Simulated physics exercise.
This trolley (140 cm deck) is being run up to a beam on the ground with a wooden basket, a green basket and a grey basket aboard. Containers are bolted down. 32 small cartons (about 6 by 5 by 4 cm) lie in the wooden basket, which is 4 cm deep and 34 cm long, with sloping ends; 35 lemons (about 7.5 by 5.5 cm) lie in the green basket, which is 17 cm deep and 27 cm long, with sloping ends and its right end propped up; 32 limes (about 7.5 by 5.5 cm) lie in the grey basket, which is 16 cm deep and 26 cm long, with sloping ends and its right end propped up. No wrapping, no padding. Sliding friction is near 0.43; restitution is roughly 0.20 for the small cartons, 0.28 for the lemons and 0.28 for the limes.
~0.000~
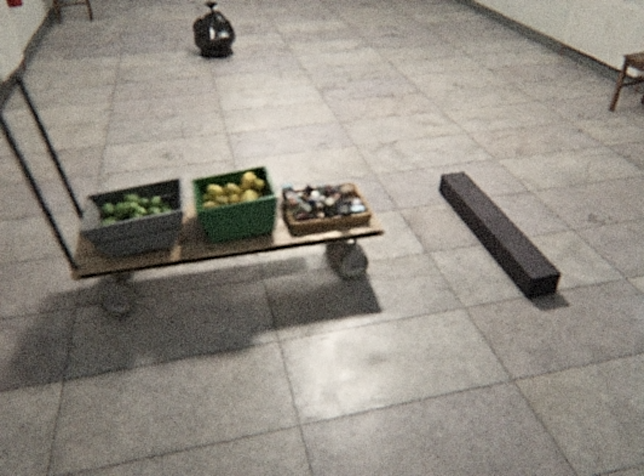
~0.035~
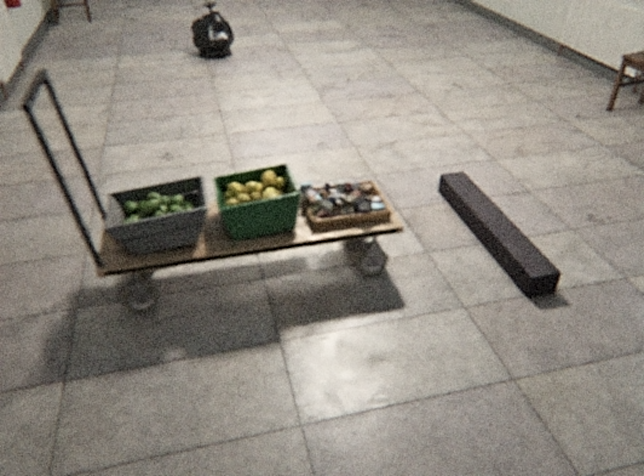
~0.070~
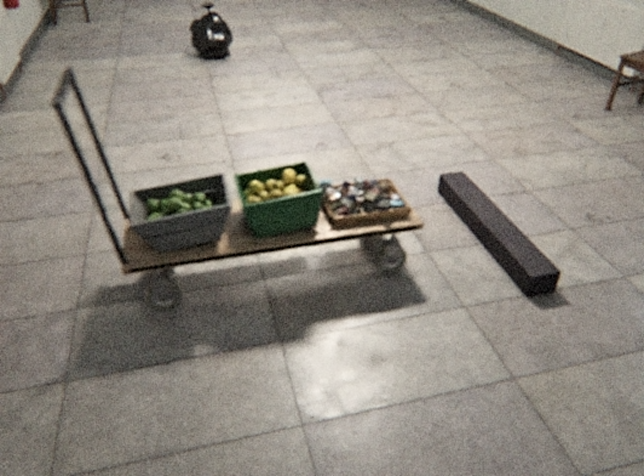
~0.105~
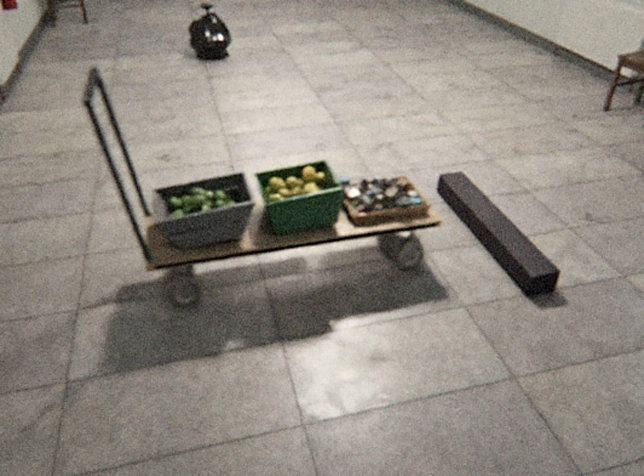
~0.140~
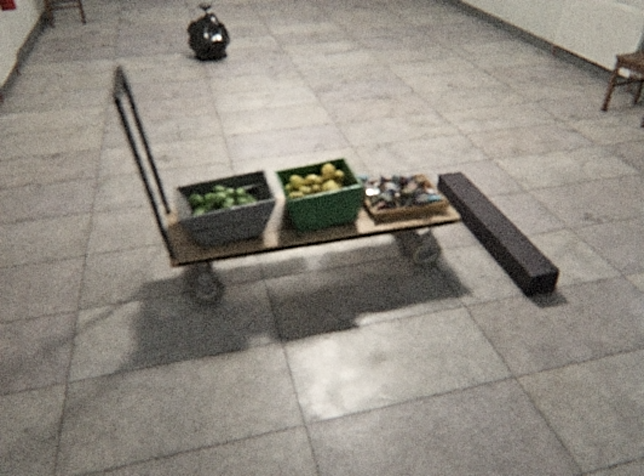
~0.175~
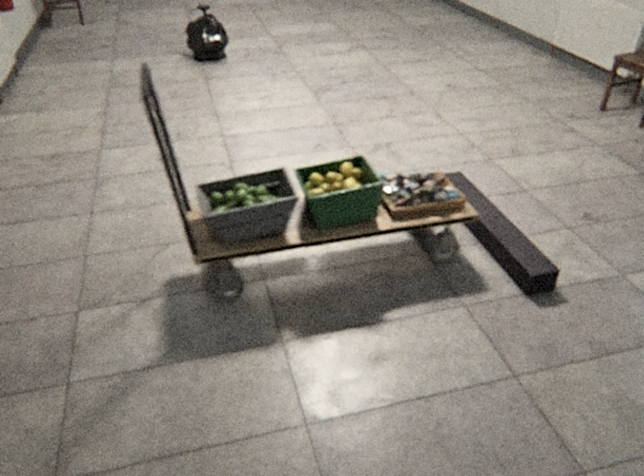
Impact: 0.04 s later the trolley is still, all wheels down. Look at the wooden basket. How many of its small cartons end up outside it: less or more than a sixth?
More than a sixth of the small cartons leave the wooden basket.
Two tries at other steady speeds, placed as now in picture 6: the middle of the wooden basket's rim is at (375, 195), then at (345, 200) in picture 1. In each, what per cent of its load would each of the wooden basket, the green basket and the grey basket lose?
Wooden basket 10 then 30, green basket 0 then 0, grey basket 0 then 0 per cent.
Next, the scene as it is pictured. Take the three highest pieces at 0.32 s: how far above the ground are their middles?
Some 54 cm up.
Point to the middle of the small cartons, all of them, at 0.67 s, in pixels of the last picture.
Near (475, 184).
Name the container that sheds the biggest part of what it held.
The wooden basket.
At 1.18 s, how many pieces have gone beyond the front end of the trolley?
Some 12 pieces.
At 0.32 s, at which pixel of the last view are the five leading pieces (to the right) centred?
At about (491, 174).
After 0.22 s, contact.
After 0.32 s, the wooden basket is down by 2 of 32, the green basket has all 35 and the grey basket has all 32.
After 0.44 s, the wooden basket is down by 11 of 32, the green basket has all 35 and the grey basket is down by 2 of 32.
After 0.67 s, the wooden basket is down by 14 of 32, the green basket is down by 1 of 35 and the grey basket is down by 2 of 32.
Final count (at 1.18 s), the wooden basket is down by 14 of 32, the green basket is down by 1 of 35 and the grey basket is down by 2 of 32. Asked share, 14 of 32, 44 per cent.
